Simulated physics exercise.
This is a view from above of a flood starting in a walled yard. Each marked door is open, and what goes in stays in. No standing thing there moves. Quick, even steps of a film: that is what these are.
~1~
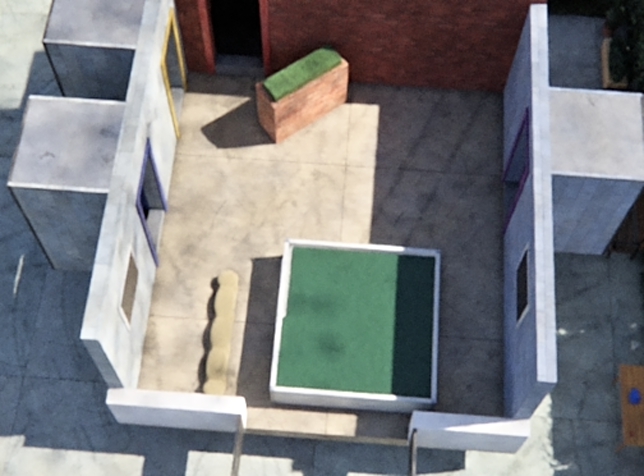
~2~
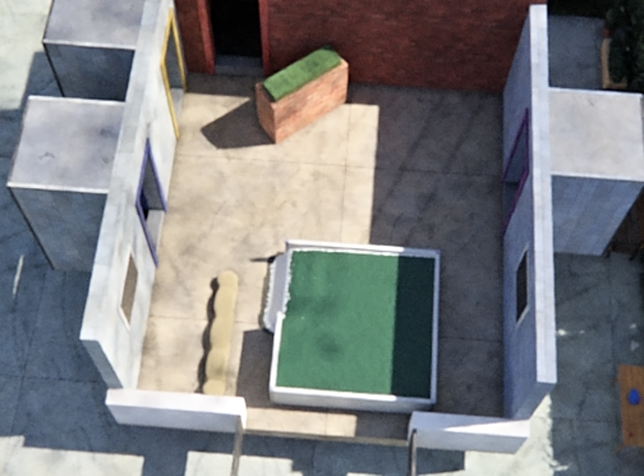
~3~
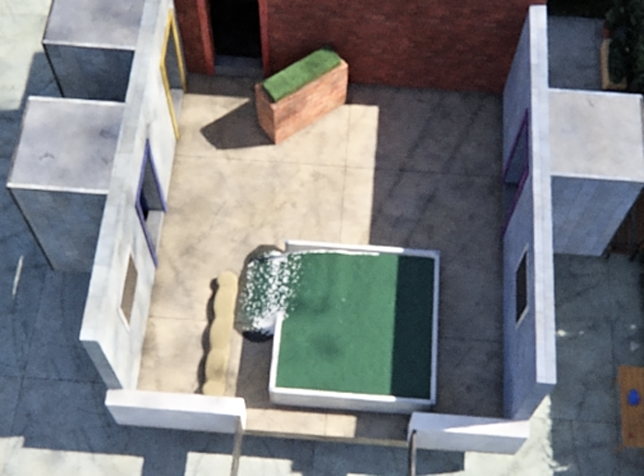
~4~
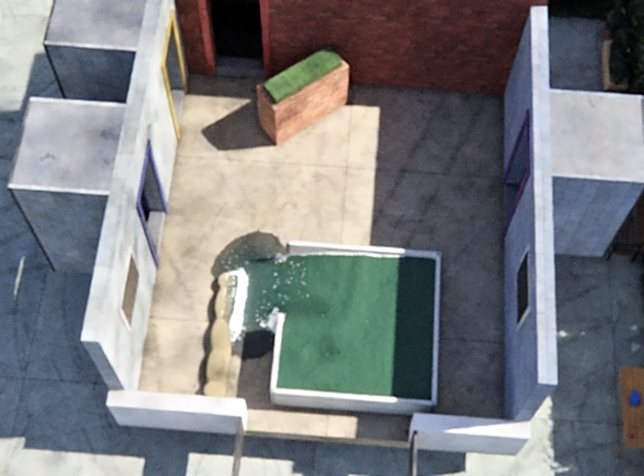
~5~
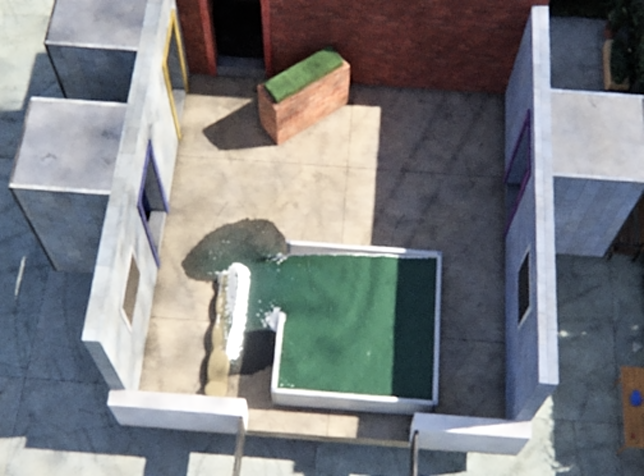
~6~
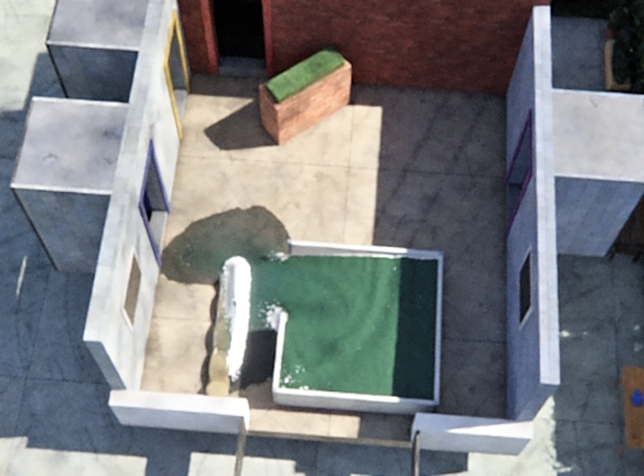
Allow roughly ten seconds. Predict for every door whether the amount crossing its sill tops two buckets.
The yellow door is going to allow over two buckets; the blue door is going to allow over two buckets; the red door is going to allow two buckets or less; the purple door is going to allow two buckets or less.
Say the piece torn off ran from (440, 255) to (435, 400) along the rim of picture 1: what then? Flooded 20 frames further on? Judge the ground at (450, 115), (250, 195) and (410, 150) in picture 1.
Taking the points in order: Swamped, unwetted and swamped.
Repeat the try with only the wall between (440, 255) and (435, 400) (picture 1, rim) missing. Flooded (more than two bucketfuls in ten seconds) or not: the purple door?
My guess is that the purple door doesn't reach the threshold.
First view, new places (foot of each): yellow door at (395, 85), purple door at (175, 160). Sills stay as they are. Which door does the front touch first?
Go with the blue one.
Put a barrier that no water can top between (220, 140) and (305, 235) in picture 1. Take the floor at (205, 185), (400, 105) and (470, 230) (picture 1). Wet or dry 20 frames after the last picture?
Point by point: First submerged, second not reached, third not reached.
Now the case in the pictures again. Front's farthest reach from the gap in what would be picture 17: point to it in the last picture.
The front tops out at about (191, 76).
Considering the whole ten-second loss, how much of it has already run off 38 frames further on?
Share gone by then: About 65 %.
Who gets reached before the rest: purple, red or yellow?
Call: The yellow door.
A moment on, water covers 25 % of the floor; the yellow door not reached, the blue door under two buckets in, the red door not reached, the purple door not reached.
Next, water covers 35 % of the floor; the yellow door wet at the sill, nothing in, the blue door over two buckets in, the red door not reached, the purple door not reached.
Then, water covers 45 % of the floor; the yellow door wet at the sill, nothing in, the blue door far over two buckets in, the red door wet at the sill, nothing in, the purple door not reached.
Later, water covers 45 % of the floor; the yellow door over two buckets in, the blue door far over two buckets in, the red door wet at the sill, nothing in, the purple door not reached.
In the end, water covers 75 % of the floor; the yellow door far over two buckets in, the blue door far over two buckets in, the red door wet at the sill, nothing in, the purple door wet at the sill, nothing in.
